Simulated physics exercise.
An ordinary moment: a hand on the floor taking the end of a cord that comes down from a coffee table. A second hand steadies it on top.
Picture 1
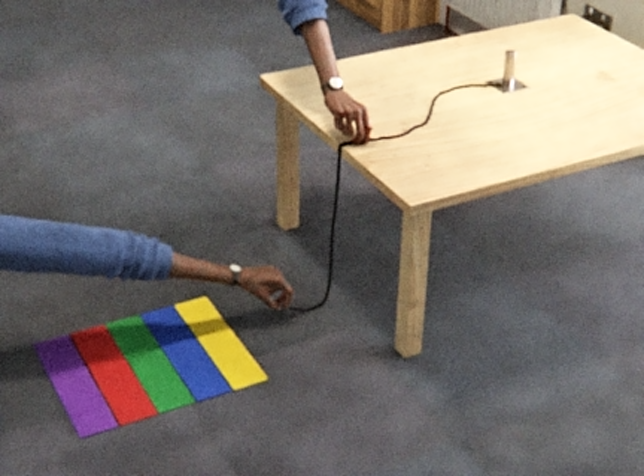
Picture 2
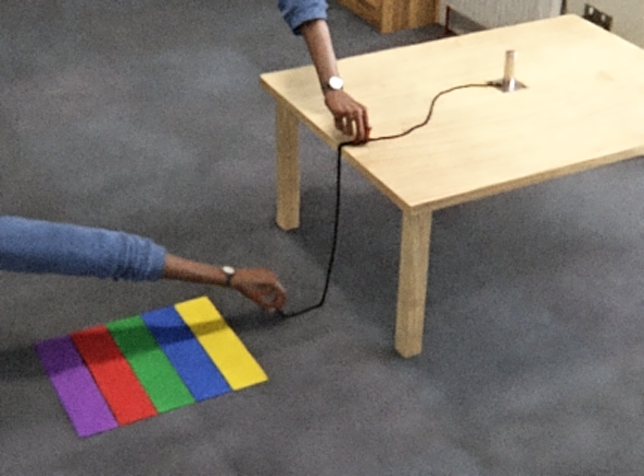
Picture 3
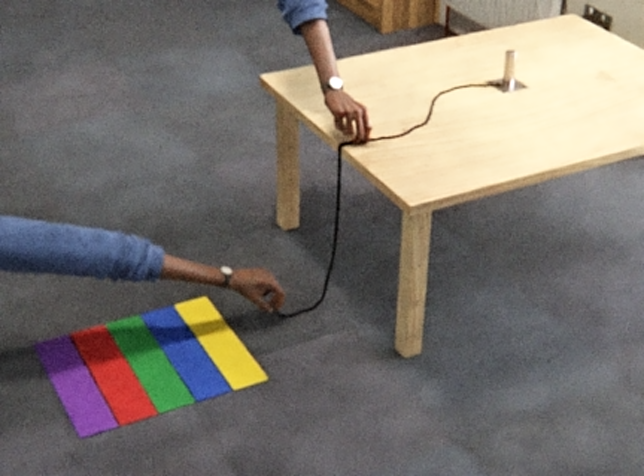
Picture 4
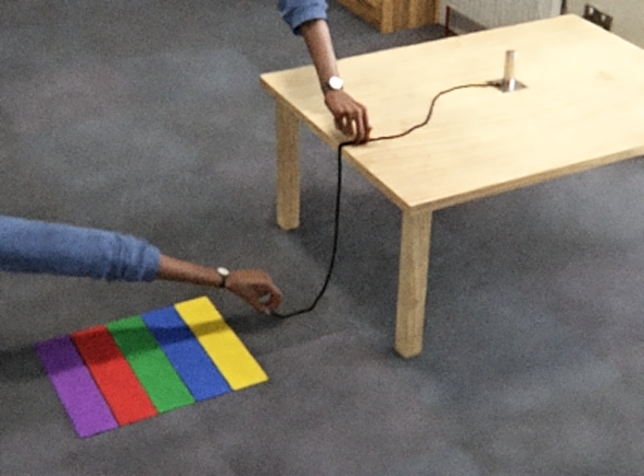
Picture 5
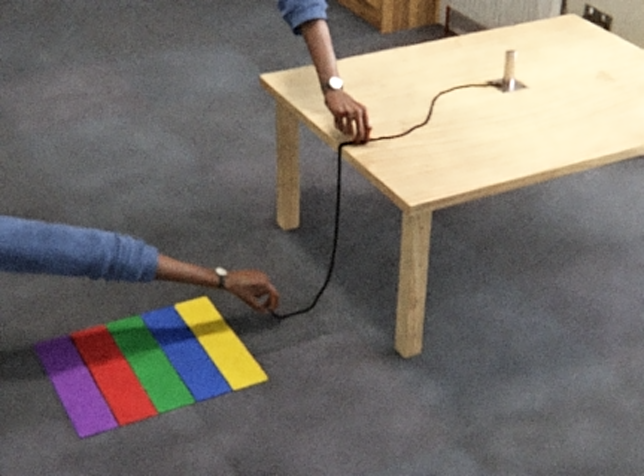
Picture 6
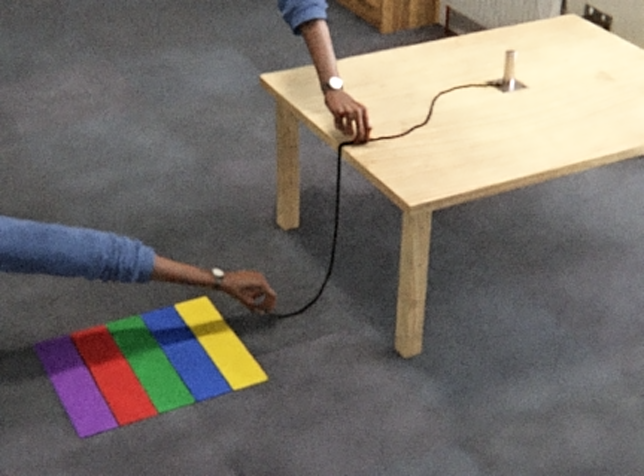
A hand near the floor drawing a dark cord's end slightly left beside coloured strips, another hand staying on the table edge.
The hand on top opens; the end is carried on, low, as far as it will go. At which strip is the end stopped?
The end stops over the green strip.
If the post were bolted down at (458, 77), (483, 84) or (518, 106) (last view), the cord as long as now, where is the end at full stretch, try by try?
Near (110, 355), (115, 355) and (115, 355).
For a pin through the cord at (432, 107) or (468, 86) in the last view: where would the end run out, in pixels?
In that order: (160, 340) and (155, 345).
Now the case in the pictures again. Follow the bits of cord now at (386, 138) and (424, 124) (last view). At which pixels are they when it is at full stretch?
About (353, 138), and the other about (394, 124).
Early on, end near (195, 331); over blue.
Midway, end near (162, 340); over green.
At the end of the slack, end near (142, 346); over green. It gets as far as the green strip.
